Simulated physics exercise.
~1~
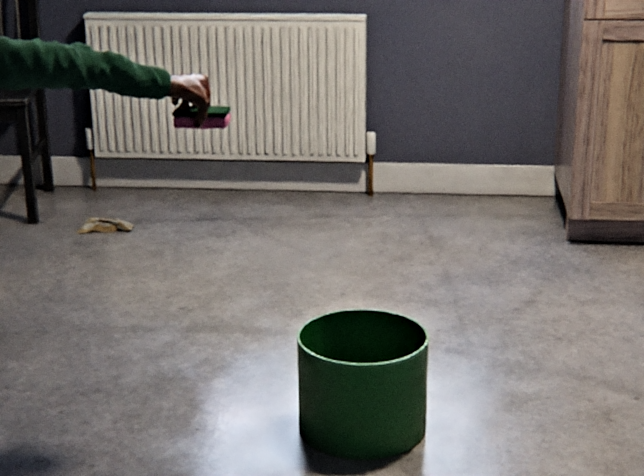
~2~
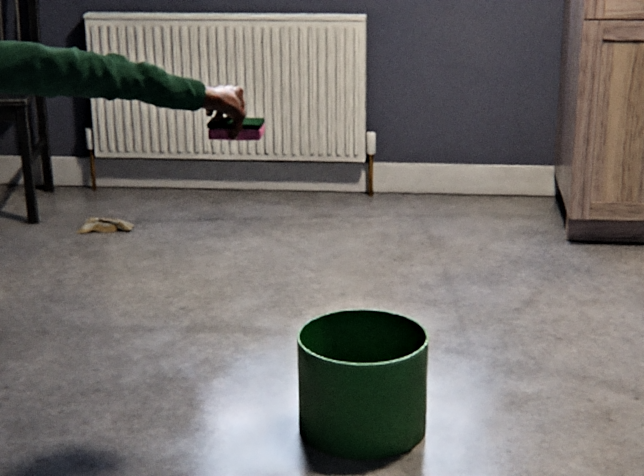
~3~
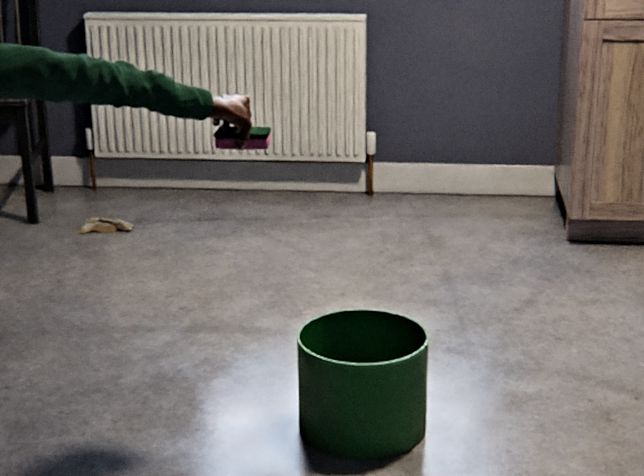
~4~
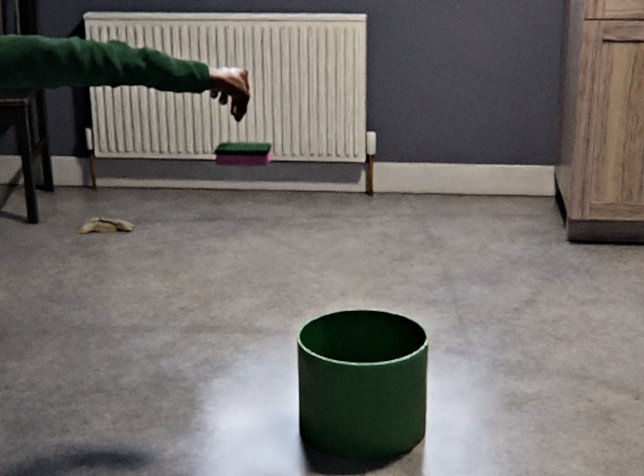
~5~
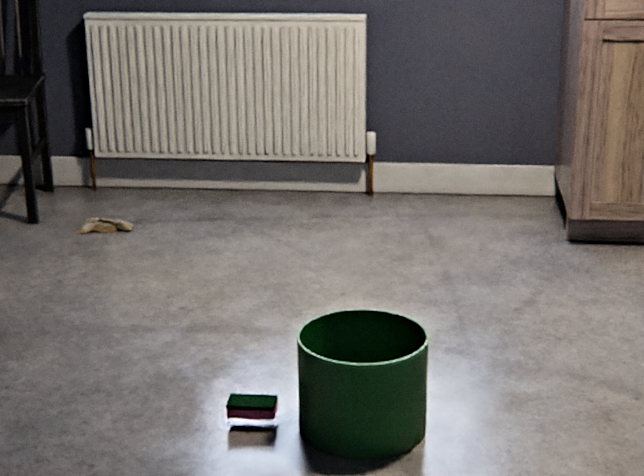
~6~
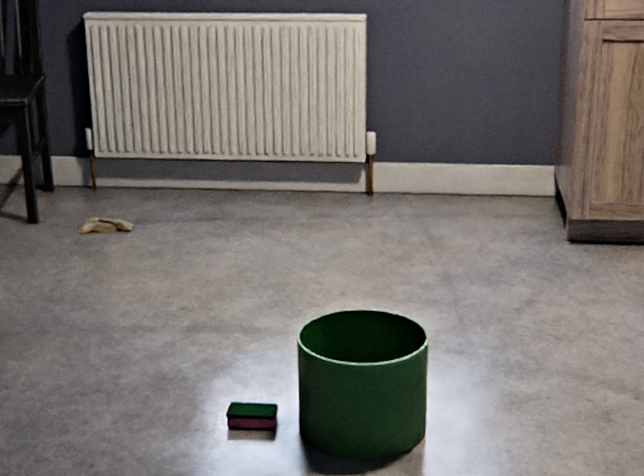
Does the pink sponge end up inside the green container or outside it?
The pink sponge ends up outside the container, lying on the floor just to its left.
